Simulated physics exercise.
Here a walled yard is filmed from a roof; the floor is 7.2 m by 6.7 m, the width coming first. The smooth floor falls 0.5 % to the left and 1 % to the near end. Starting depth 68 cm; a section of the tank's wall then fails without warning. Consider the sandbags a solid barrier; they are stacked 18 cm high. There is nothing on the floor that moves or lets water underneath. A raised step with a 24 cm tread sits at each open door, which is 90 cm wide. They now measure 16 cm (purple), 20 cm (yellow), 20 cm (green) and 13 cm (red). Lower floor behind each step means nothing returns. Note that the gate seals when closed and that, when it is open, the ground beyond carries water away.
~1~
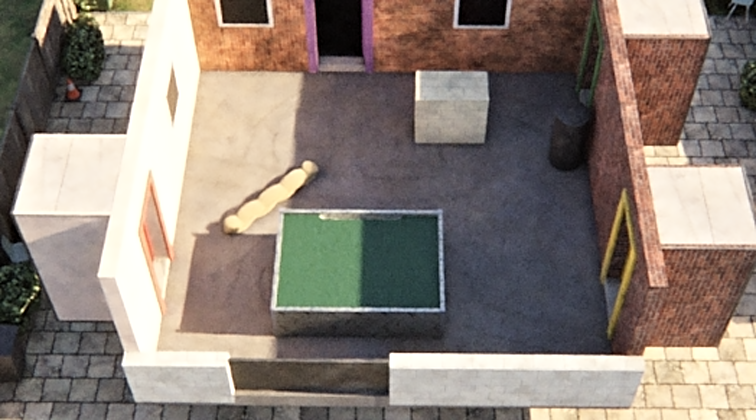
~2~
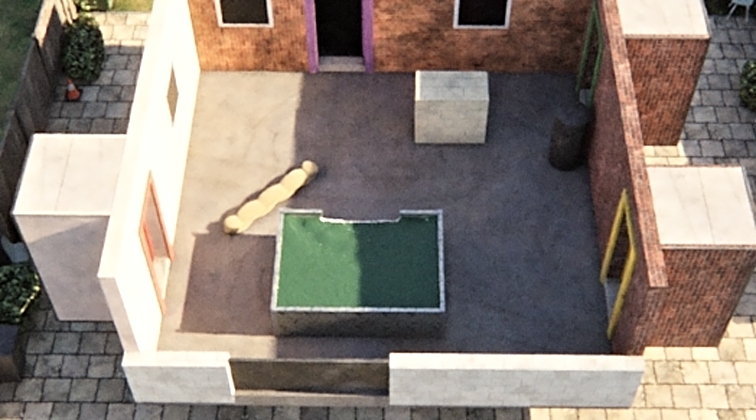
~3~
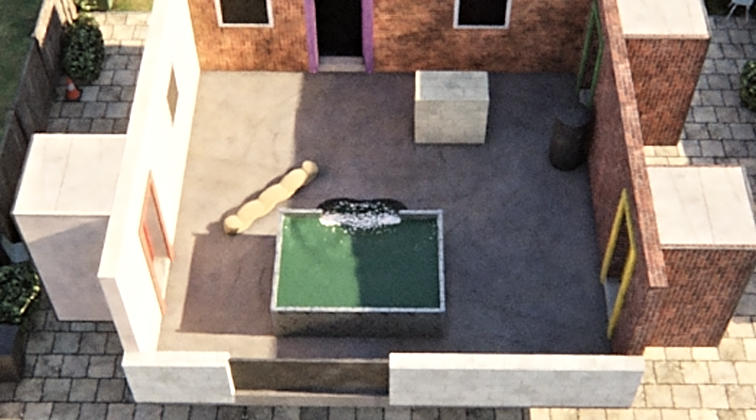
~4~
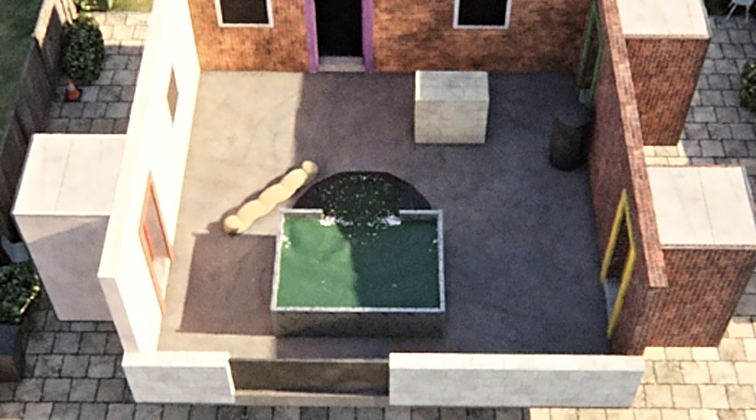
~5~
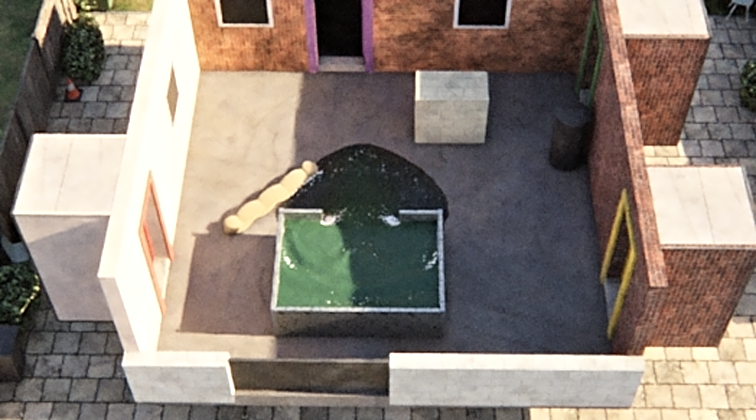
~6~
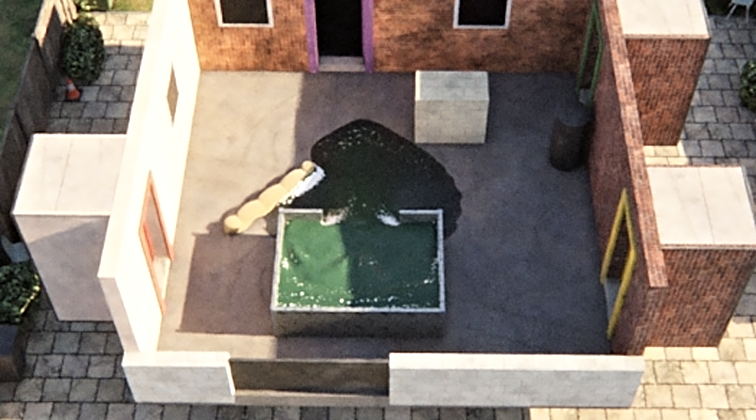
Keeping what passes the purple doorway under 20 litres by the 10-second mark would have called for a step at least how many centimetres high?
It would have called for about 25 cm.
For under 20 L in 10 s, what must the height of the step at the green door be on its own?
I'd raise green to close to 12.0 cm.
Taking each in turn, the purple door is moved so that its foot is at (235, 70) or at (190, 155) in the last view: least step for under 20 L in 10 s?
In turn: Roughly 12.5 cm, roughly 6.0 cm.
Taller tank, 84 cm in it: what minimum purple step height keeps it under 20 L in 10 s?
In that case, roughly 32 cm.
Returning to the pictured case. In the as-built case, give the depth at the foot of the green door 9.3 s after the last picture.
Lab note: Depth approx. 8.5 cm.
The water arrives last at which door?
Yellow.
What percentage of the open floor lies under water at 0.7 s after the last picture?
About 25 per cent.
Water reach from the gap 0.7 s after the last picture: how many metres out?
4.2 metres.
Then, 0.7 s after the last picture water covers 25 % of the floor, deepest (38 cm) near (365, 232); 24 cm at the purple door, 2 litres in over its 16 cm step.
Then, 2.3 s after the last picture water covers 50 % of the floor, deepest (26 cm) near (350, 72); 26 cm at the purple door, 92 litres in over its 16 cm step.
Then, 9.3 s after the last picture water covers 95 % of the floor, deepest (17 cm) near (408, 382); 7 cm at the purple door, 118 litres in over its 16 cm step.
At the purple door as built, the water peaked near 31 cm, 1.3 s after the last picture.
With a step of 20 cm, 59 litres would have come in within the 10 s; with 27 cm, 9 litres. So under 20 litres takes about 25 cm.
